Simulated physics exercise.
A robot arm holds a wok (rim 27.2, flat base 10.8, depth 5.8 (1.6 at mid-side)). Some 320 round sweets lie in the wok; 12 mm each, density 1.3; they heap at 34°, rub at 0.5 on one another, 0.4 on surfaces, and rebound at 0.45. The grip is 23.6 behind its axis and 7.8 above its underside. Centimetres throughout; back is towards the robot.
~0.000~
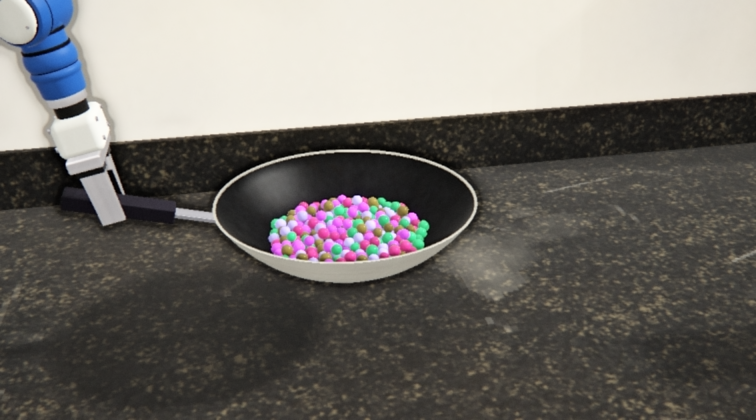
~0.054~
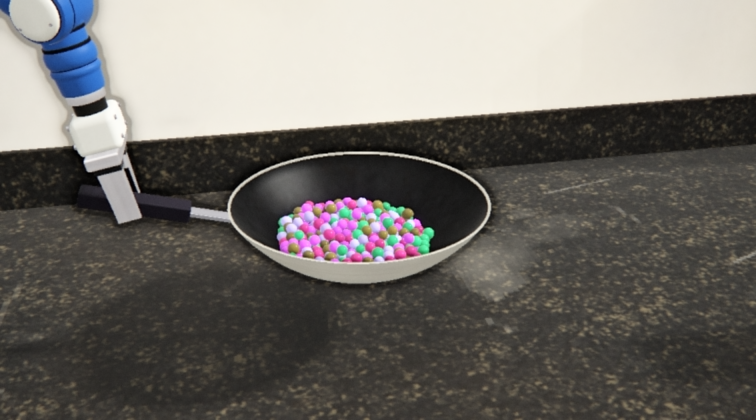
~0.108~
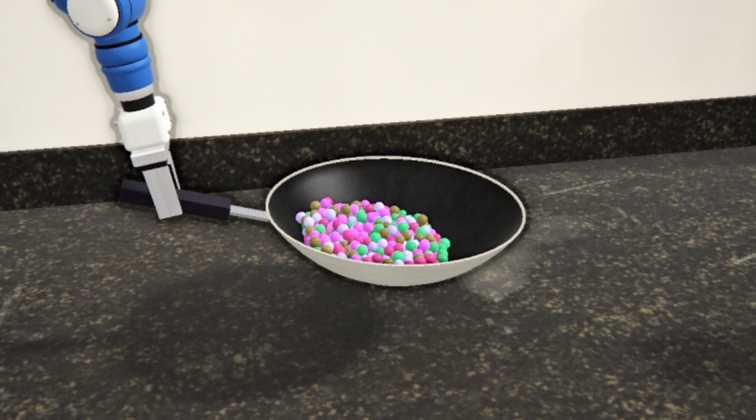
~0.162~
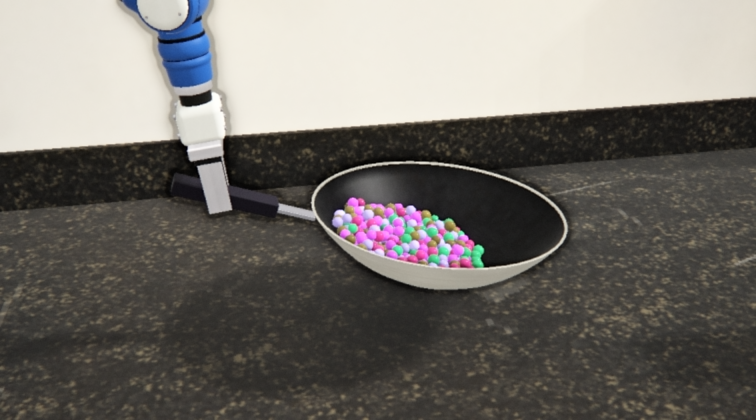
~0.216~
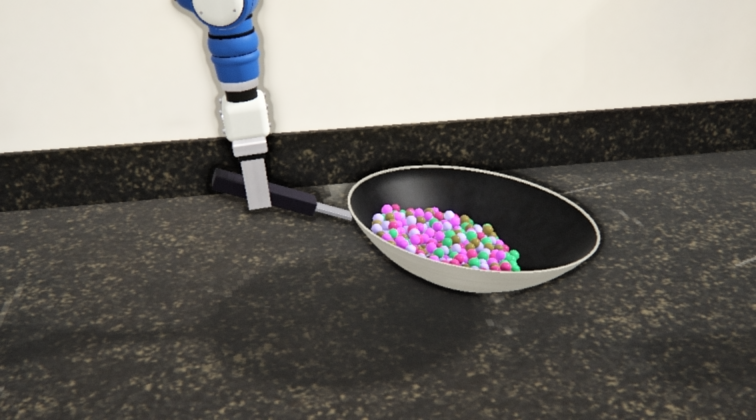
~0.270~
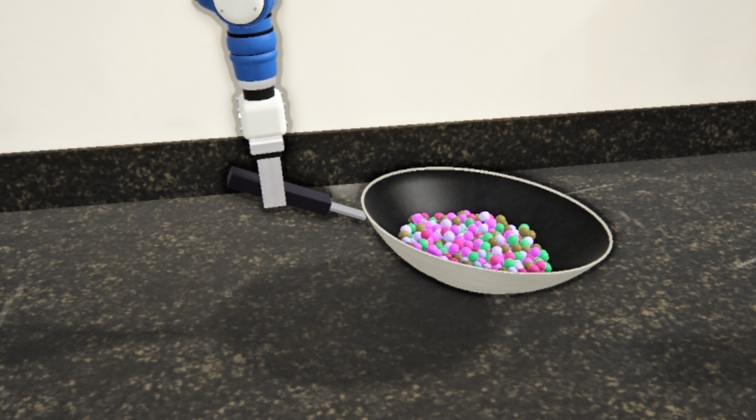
At first, a blue and white robot arm grips the handle of a wok sitting level on a dark speckled counter, with a heap of colourful round sweets inside. The arm moves the wok to the right, tilting it slightly forward, while the sweets lag toward the handle side and then shift back toward the middle.
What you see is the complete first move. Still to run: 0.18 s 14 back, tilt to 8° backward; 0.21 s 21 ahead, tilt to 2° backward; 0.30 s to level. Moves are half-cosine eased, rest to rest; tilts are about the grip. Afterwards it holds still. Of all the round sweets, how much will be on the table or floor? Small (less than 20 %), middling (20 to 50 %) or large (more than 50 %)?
Share on the table or floor: Large (more than 50 %).
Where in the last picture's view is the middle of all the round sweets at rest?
At about (421, 310).
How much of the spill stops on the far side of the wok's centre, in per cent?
About 0 per cent.
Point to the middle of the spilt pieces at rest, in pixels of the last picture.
Near (265, 327).
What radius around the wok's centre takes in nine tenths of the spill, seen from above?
Roughly 60 cm.
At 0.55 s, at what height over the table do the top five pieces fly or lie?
Some 27 cm.
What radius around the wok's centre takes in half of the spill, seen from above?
Roughly 34 cm.
After 0.55 s, tilted 5° backward, highest piece 30 above the table; 269 in the wok, 51 in flight or on a rim.
After 0.82 s, level, highest piece 16 above the table; 131 on the table or floor, 128 in the wok, 61 in flight or on a rim.
After 1.16 s, level, highest piece 14 above the table; 192 on the table or floor, 127 in the wok, 1 in flight or on a rim.
After 2.21 s, level, highest piece 14 above the table; 193 on the table or floor, 127 in the wok.
In the end, 193 on the table or floor, 127 in the wok. That is 60 % on the table or floor.
